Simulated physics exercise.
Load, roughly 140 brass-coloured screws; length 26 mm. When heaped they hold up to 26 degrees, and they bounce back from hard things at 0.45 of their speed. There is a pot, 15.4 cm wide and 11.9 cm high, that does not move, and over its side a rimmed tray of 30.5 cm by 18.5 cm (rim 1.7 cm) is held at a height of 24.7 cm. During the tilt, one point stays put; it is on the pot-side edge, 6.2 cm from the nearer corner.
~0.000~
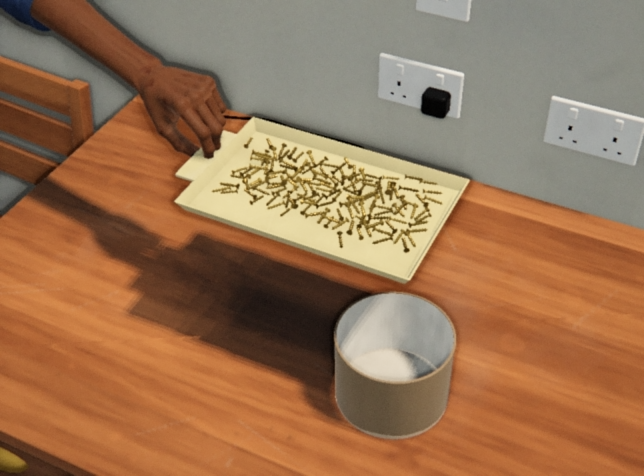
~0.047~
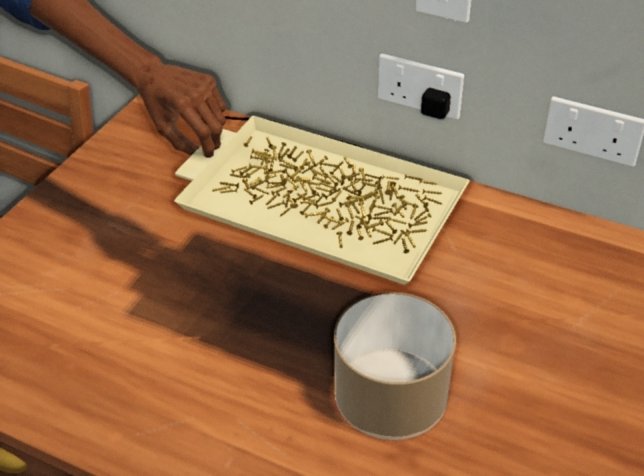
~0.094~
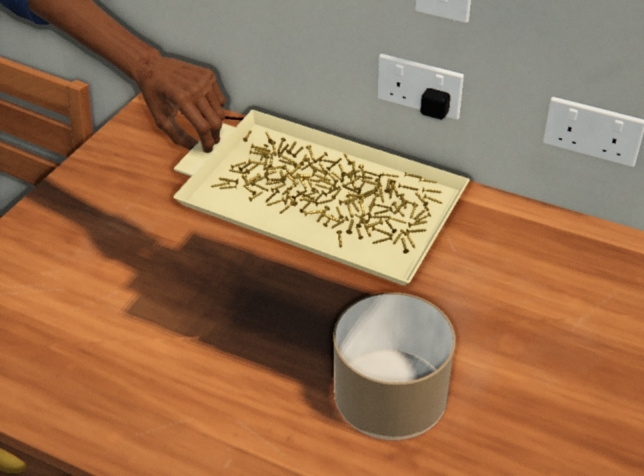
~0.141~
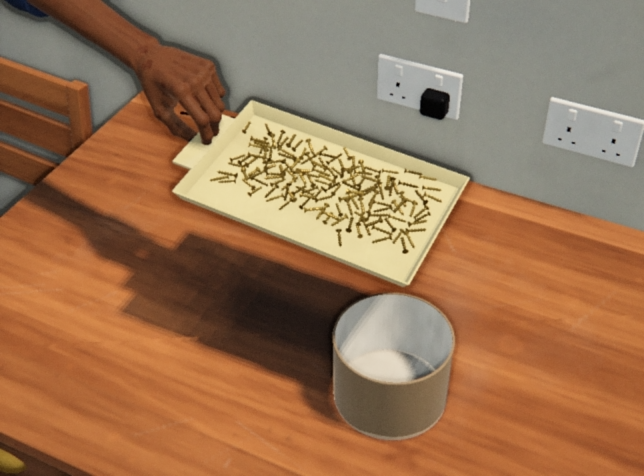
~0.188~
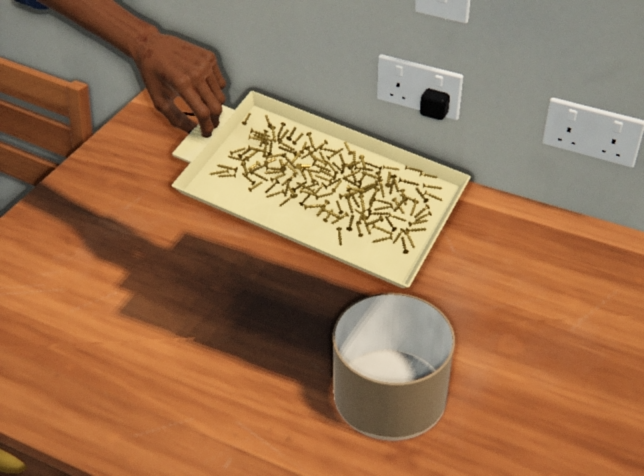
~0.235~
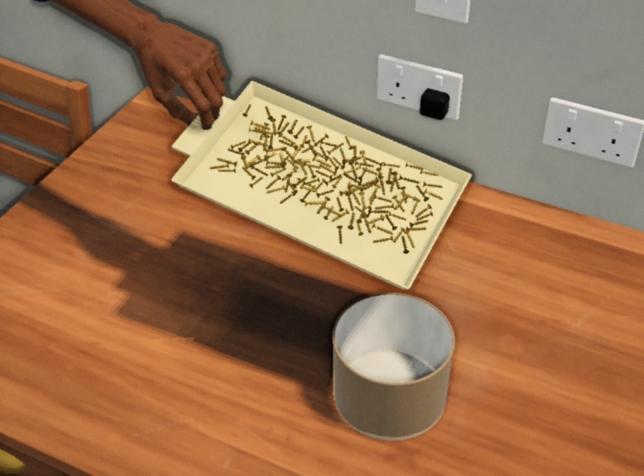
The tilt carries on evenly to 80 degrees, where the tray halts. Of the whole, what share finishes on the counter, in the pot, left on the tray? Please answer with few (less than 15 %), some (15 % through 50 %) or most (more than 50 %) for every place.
Counter: Some, pot: Most, tray: Few.
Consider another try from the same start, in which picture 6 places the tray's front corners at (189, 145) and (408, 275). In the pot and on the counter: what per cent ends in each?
Pot: 10, counter: 90.
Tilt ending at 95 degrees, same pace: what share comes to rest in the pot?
Then about 65 per cent.
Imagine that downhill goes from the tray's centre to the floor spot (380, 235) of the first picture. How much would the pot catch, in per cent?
That comes to around 40 per cent.
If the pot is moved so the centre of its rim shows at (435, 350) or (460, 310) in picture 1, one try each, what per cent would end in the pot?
Roughly 90 and 5 percent.
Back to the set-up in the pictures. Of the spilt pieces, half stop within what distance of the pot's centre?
About 18 cm from the centre.
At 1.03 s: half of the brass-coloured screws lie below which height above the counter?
Some 16 cm above the counter.
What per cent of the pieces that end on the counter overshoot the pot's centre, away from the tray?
I'd put it at close to 100 per cent.
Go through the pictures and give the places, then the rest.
The first picture shows tray tilt 0 degrees, front corners at (184, 199) and (405, 273); middle of the pieces at (334, 193); pot at (395, 335).
The second picture shows tray tilt 1 degrees, front corners at (183, 199) and (405, 274); middle of the pieces at (333, 193).
The third picture shows tray tilt 3 degrees, front corners at (183, 195) and (405, 275); middle of the pieces at (333, 190).
The fourth picture shows tray tilt 6 degrees, front corners at (182, 189) and (405, 277), lowest corner right front; middle of the pieces at (333, 186).
The fifth picture shows tray tilt 9 degrees, front corners at (181, 184) and (405, 279), lowest corner right front; middle of the pieces at (333, 183).
The sixth picture shows tray tilt 12 degrees, front corners at (181, 178) and (405, 280), lowest corner right front; middle of the pieces at (334, 179); pot at (394, 336). The tray's pace is about 70 degrees a second.
After 0.71 s, tilt 44 degrees; the tray holds 100 %, the pot 0 %.
After 1.03 s, tilt 66 degrees; the tray holds 35 %, the pot 20 %.
After 1.44 s, tilt 80 degrees; the tray holds 0 %, the pot 60 %.
In the end, at 2.1 s, counter 40 %, pot 60 %, tray 0 %.
